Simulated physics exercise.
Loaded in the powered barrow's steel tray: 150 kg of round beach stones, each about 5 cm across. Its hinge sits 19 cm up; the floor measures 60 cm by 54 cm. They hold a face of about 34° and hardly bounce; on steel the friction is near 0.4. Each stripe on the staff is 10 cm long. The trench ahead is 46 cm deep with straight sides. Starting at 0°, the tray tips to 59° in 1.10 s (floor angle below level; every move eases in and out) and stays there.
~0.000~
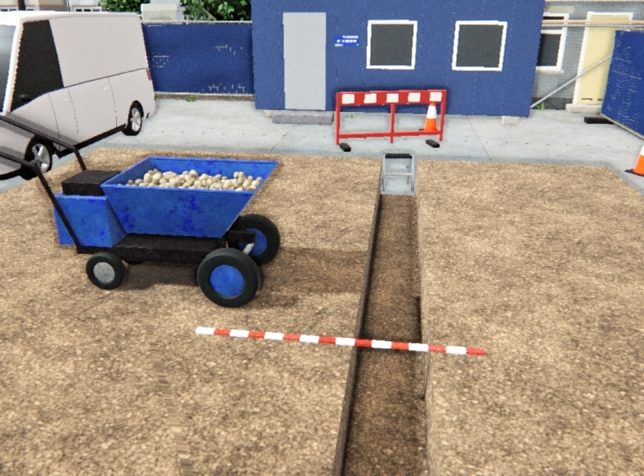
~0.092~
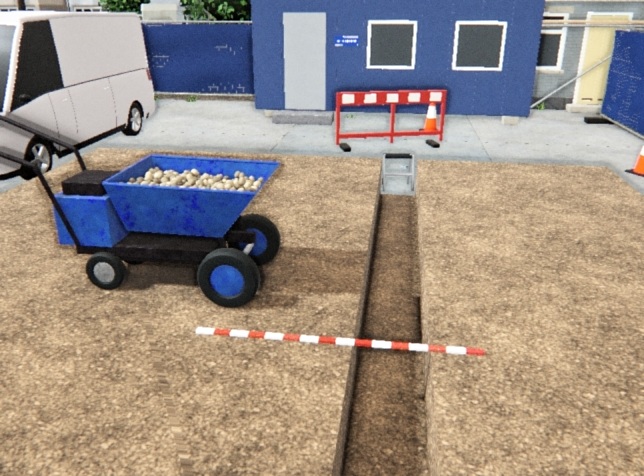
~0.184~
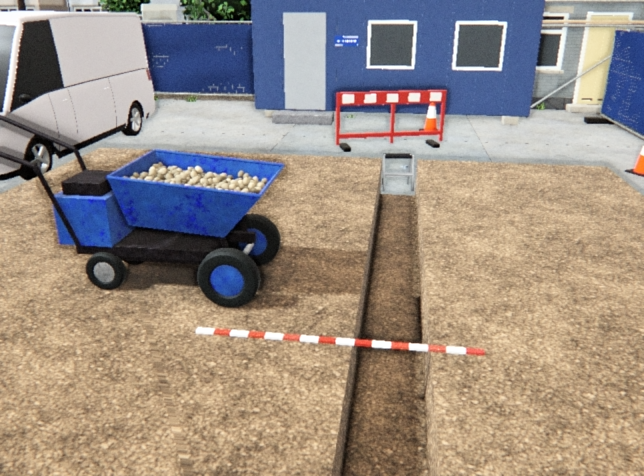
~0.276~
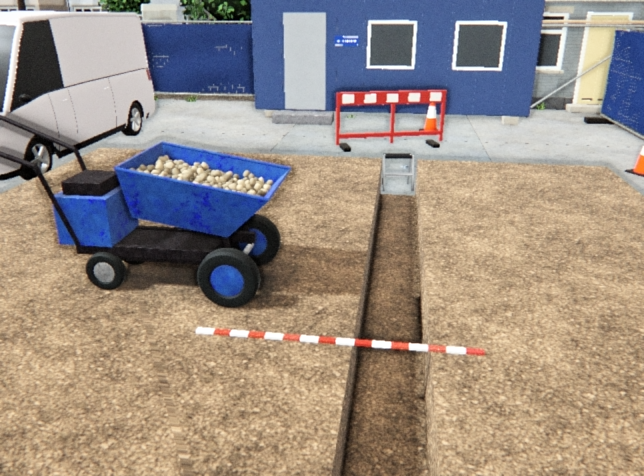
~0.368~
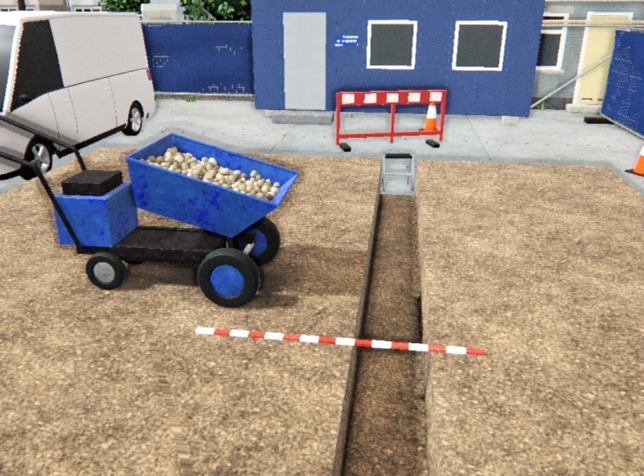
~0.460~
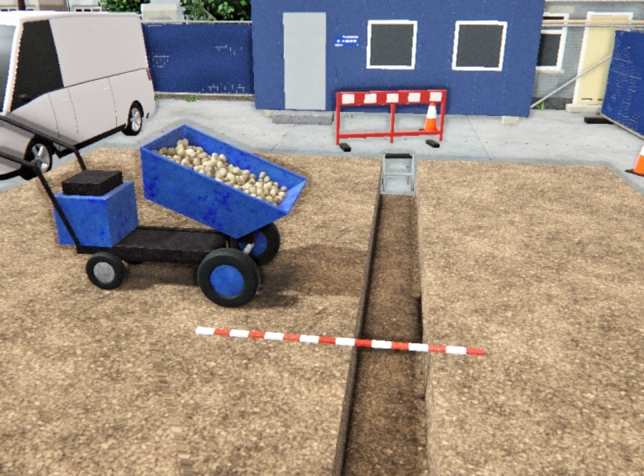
The blue tray of a small wheeled barrow, loaded with pale stones, slowly tilted down toward the right, its left end rising, while the barrow stayed still beside a narrow trench.
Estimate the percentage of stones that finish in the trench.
Close to 62 in a hundred.
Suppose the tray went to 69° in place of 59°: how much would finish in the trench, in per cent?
In that case some 85 per cent.
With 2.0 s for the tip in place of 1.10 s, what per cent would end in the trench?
Then about 55 per cent.
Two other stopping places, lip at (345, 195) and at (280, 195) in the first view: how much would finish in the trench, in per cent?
About 35 and 80 per cent.
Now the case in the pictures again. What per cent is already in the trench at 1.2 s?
Some 10 per cent.
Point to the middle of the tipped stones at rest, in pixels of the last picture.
Around (386, 344).
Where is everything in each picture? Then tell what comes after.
In the first picture, the tray is at 0°, its lip at (253, 193); the top of the load is at (195, 180).
In the second picture, lip at (255, 194), floor tilted 1°, highest stones at (178, 178); the stones move at 0.2 m/s on average.
In the third picture, lip at (260, 196), floor tilted 4°, highest stones at (174, 174); the stones move at 0.4 m/s on average.
In the fourth picture, the tray is at 9°, its lip at (268, 200); the top of the load is at (164, 166); the stones move at 0.6 m/s on average.
In the fifth picture, lip at (278, 206), floor tilted 15°, highest stones at (170, 157); the stones move at 0.7 m/s on average.
In the sixth picture, the tray is at 22°, its lip at (288, 213); the top of the load is at (181, 149); the stones move at 0.7 m/s on average.
After 0.8 s the floor is at 49°; 100 % in the tray; the foremost stones are at (310, 228).
After 1.2 s the floor is at 59°; 79 % in the tray, 13 % short of the trench, 8 % in the trench; the foremost stones are at (383, 318).
After 1.5 s the floor is at 59°; 47 % in the tray, 13 % short of the trench, 40 % in the trench; the foremost stones are at (419, 341).
After 3.5 s the floor is at 59°; 17 % in the tray, 21 % short of the trench, 62 % in the trench; the foremost stones are at (419, 340).
